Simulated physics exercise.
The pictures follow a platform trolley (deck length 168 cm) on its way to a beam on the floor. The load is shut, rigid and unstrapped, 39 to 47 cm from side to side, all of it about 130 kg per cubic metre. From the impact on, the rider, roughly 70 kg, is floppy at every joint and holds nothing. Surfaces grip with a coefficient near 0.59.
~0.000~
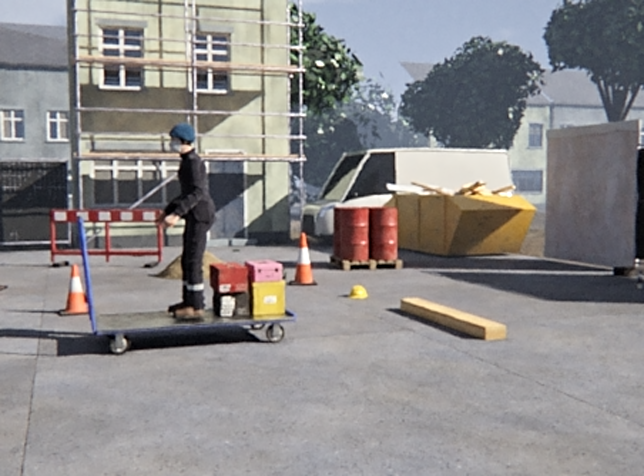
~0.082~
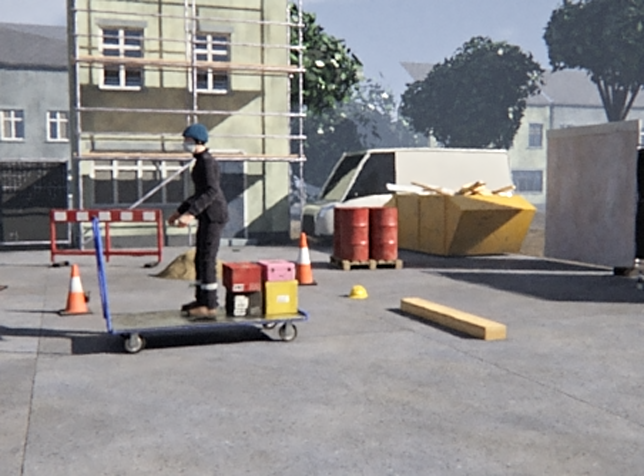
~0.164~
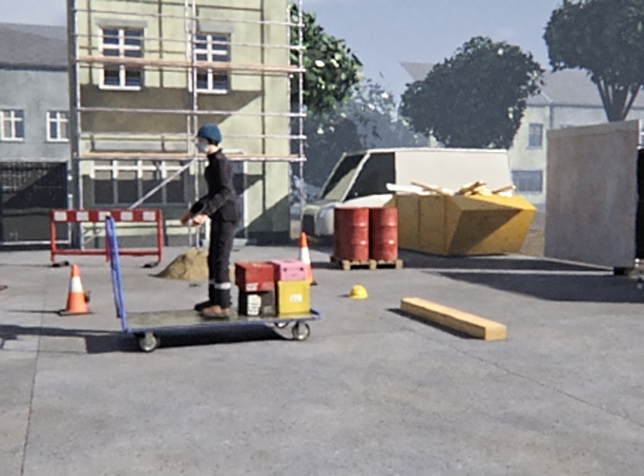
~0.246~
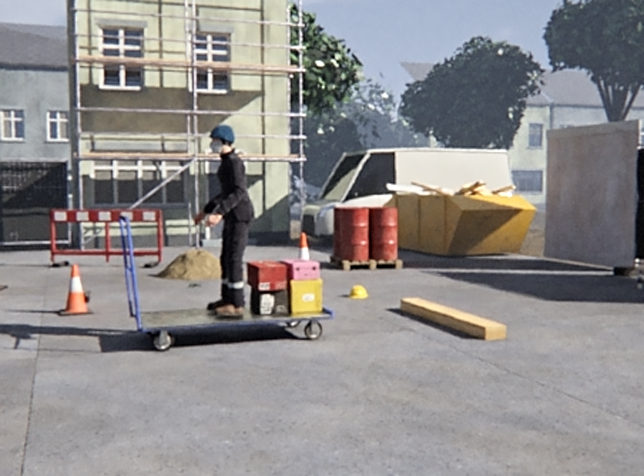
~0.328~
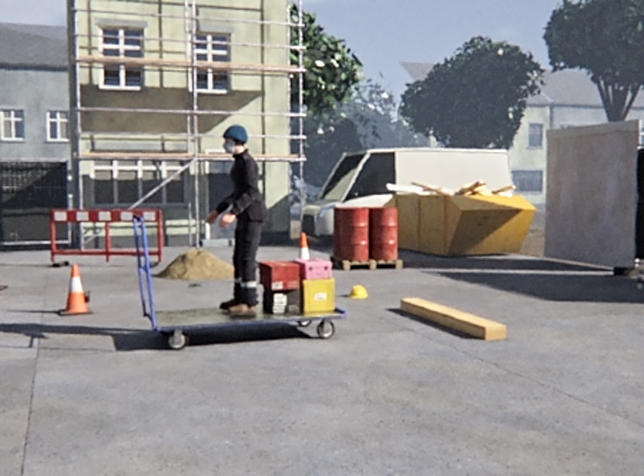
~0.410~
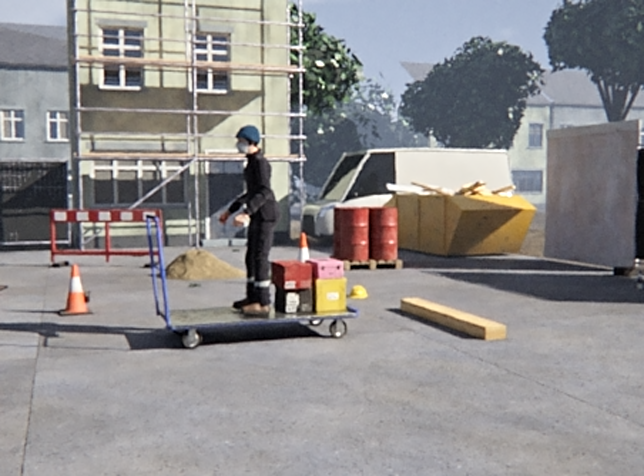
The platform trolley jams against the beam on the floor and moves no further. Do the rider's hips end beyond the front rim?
The rider's hips end beyond the front rim.
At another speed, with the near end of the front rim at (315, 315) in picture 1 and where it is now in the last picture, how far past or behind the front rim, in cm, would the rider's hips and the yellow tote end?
In that case hips 30 behind, yellow 20 behind.
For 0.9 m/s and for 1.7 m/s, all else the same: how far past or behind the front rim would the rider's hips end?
First 30 cm behind, then 30 cm past.
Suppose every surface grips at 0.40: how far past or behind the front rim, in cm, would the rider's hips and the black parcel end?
Then hips 50 past, black 50 behind.
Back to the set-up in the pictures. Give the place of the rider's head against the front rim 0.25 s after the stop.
Some 60 cm behind it.
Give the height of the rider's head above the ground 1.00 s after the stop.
Some 30 cm up.
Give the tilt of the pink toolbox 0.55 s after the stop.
About 90°.
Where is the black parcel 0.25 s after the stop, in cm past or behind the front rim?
About 45 cm behind the rim.
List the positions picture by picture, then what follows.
Hips (198, 218), black parcel (230, 301), rim corner (295, 317); 0 cm covered, 173 to go, in the first picture.
Hips (211, 218), black parcel (243, 301), rim corner (308, 317); 12 cm covered, 161 to go, in the second picture.
Hips (224, 217), black parcel (256, 300), rim corner (320, 316); 24 cm covered, 148 to go, in the third picture.
Hips (237, 217), black parcel (268, 299), rim corner (333, 315); 36 cm covered, 136 to go, in the fourth picture.
Hips (250, 217), black parcel (281, 298), rim corner (345, 314); 48 cm covered, 124 to go, in the fifth picture.
Hips (263, 217), black parcel (293, 298), rim corner (358, 313); 60 cm covered, 112 to go. Speed about 1.5 m/s, in the sixth picture.
The wheels strike at 1.17 s.
After 1.42 s the rider's hips are 35 cm behind the rim, near (416, 230) in the last picture's view.
After 1.72 s the rider's hips are 15 cm behind the rim, near (433, 259) in the last picture's view.
After 2.17 s the rider's hips are 12 cm past the rim, near (457, 265) in the last picture's view.
When all is still (3.9 s), past the rim, pink toolbox and the rider's hips; behind it, yellow tote, black parcel and red carton.
